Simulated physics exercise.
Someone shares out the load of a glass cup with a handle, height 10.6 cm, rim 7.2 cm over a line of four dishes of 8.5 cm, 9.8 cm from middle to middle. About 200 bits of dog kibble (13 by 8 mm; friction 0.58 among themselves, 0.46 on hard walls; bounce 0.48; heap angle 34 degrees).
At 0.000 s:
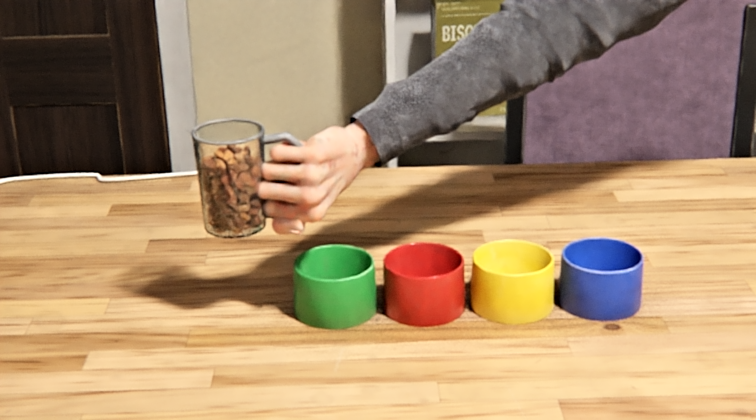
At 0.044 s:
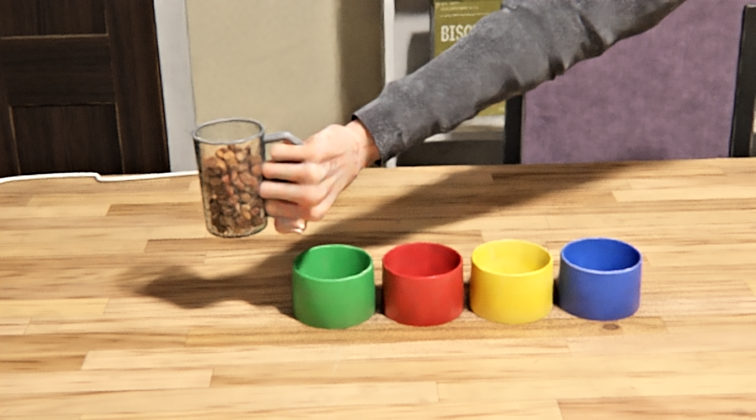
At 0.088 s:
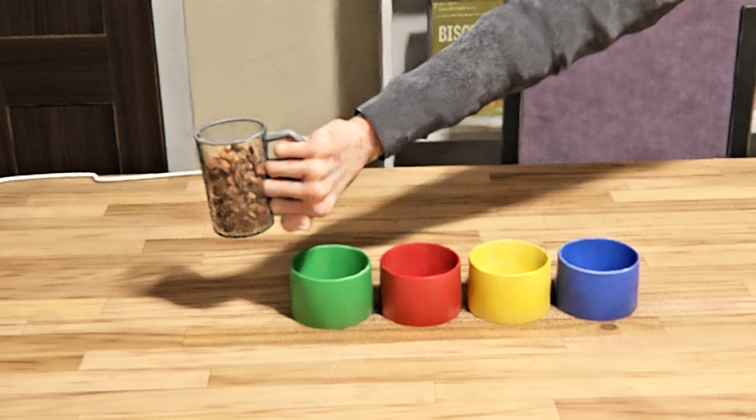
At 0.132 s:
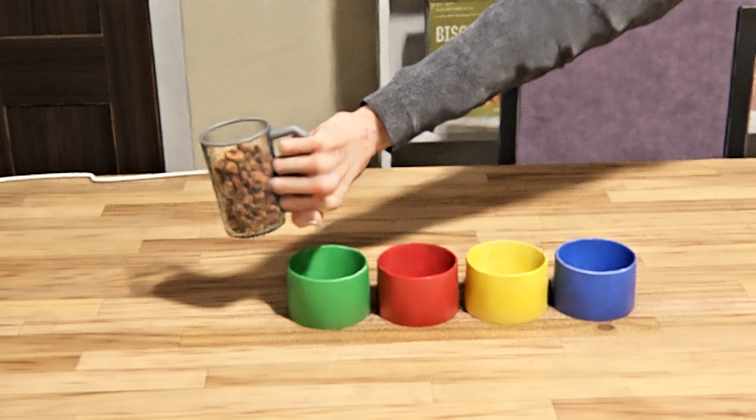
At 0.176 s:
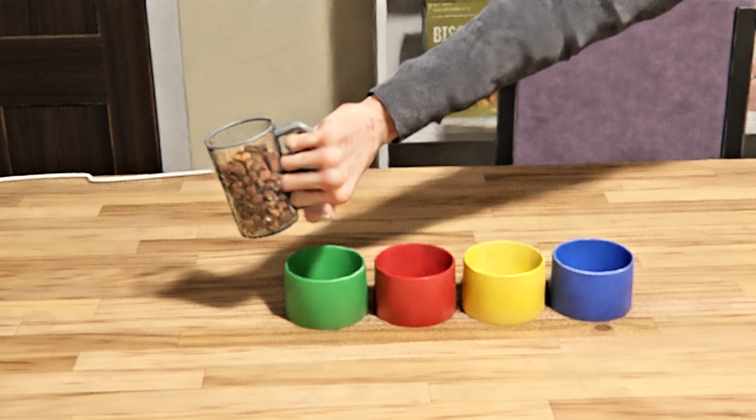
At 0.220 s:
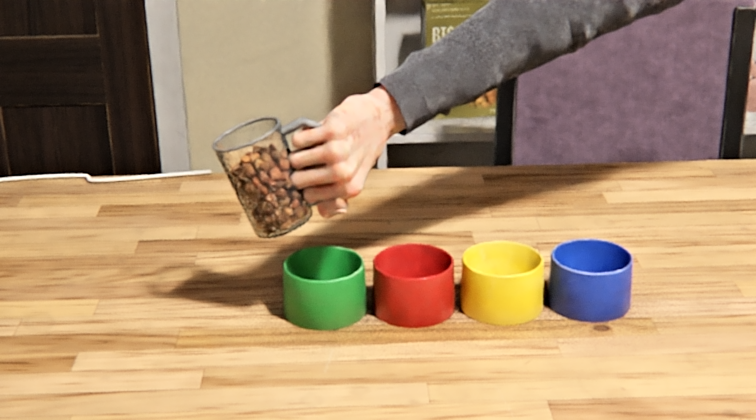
A person's hand in a grey sleeve reaches in from the upper right, holding a clear handled cup of brown dog kibble above a wooden table, seen from the front and slightly above. Green, red, yellow and blue dishes stand in a row, left to right, below the arm. The hand moves the cup slightly right while tilting it gradually leftward-high, and the view shifts very slightly.
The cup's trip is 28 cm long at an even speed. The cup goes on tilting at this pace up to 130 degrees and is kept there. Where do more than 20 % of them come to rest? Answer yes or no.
Red yes, blue no, green no, yellow no, counter no.
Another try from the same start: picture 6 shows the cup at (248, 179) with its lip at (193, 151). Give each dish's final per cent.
Red 0; blue 0; green 90; yellow 0.
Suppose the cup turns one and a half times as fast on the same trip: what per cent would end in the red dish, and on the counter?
Then: Red 80, counter 10.
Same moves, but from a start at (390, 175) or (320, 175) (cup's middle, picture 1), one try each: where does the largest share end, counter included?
The winner: Blue, then yellow.
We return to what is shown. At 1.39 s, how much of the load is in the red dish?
About 75 per cent by then.
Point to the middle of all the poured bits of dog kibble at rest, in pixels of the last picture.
Around (418, 285).
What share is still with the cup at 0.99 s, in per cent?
Roughly 90 per cent.
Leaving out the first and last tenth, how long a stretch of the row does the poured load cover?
Some 5 cm.
After 0.68 s, tilt 72 degrees; cup holds 100 %.
After 0.99 s, tilt 108 degrees; cup holds 90 %, red 5 %.
Then, at 1.39 s, tilt 130 degrees; cup holds 10 %, red 75 %.
In the end, at 2.0 s, red 90 %, blue 0 %, green 0 %, yellow 0 %, counter 5 %.
